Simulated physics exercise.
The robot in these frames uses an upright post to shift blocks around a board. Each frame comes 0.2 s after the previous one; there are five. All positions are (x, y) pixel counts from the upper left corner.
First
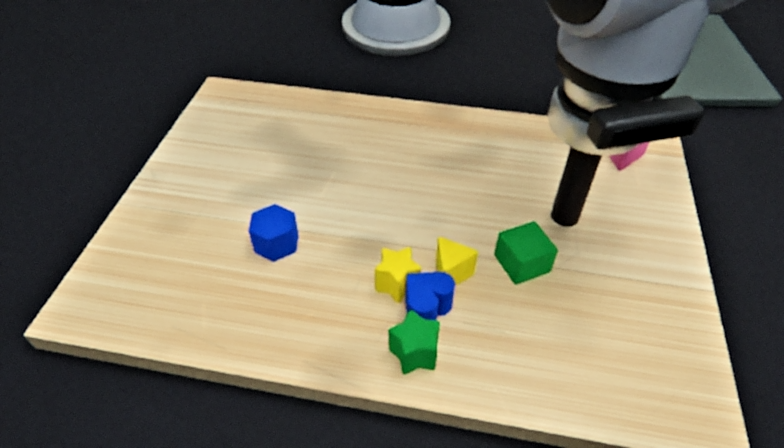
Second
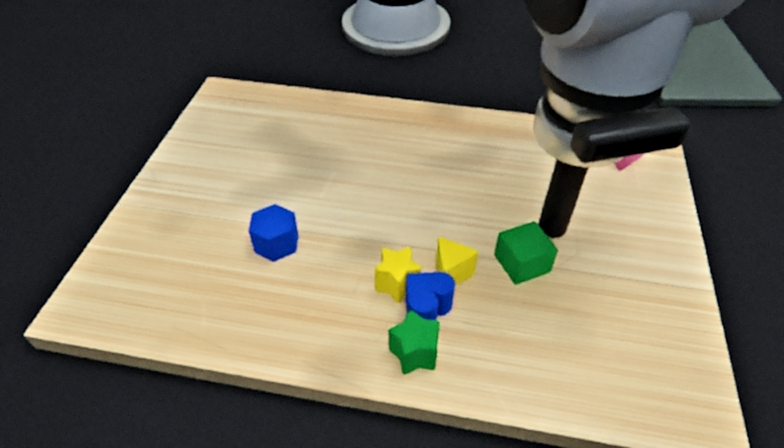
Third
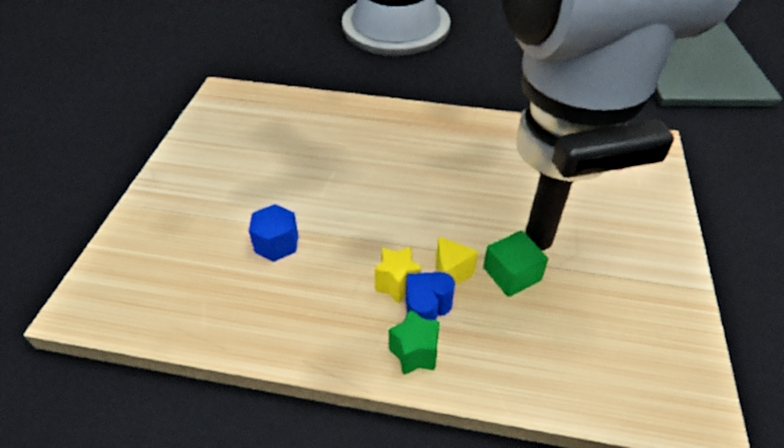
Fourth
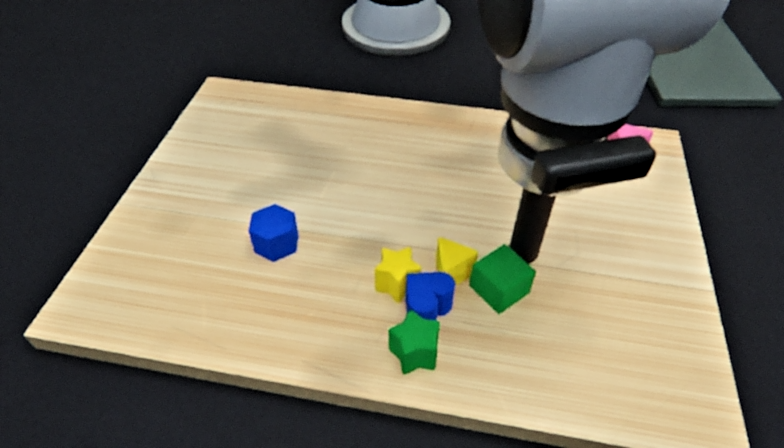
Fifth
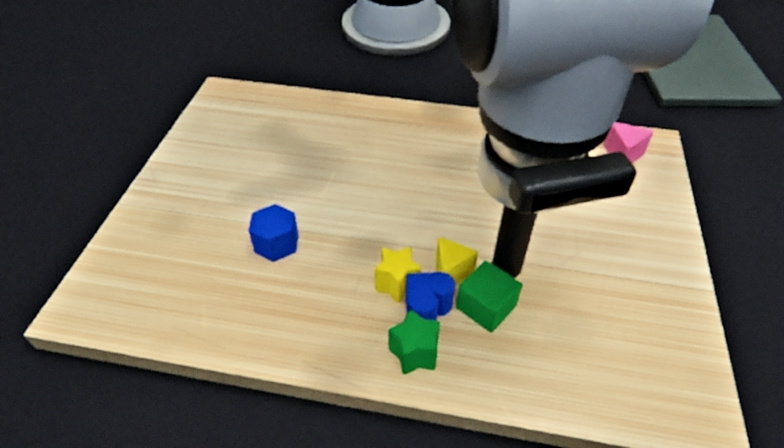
Robot arm with a dark post pushing a green block down and left across a wooden board, nearing a blue heart.
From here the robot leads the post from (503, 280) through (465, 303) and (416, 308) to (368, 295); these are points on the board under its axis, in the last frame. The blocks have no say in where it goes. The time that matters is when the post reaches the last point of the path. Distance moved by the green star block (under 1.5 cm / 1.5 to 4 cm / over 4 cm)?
Distance: Below 1.5 cm.
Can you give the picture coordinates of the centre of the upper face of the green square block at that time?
Close to (462, 320).
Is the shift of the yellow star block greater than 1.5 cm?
In short: Yes.
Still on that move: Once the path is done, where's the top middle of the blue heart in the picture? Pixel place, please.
The spot you're after is about (346, 301) in the image.
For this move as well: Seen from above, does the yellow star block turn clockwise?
Yes - that is the case.
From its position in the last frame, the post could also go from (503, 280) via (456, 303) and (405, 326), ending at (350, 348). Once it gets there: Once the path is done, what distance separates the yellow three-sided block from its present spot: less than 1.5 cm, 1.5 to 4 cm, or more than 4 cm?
It travels less than 1.5 cm.
On the path given first. One third of the way, post (467, 290); green square block (469, 316), turned 25° anticlockwise.
Two thirds of the way, post (416, 296); yellow star block (389, 262), turned 30° clockwise; green star block (407, 336), turned 45° anticlockwise; blue heart (374, 299), turned 15° anticlockwise; green square block (462, 320), turned 50° anticlockwise.
At the end, post (367, 282); yellow star block (367, 245), turned 100° clockwise; green star block (407, 336), turned 45° anticlockwise; blue heart (346, 301), turned 75° anticlockwise; green square block (462, 320), turned 50° anticlockwise.
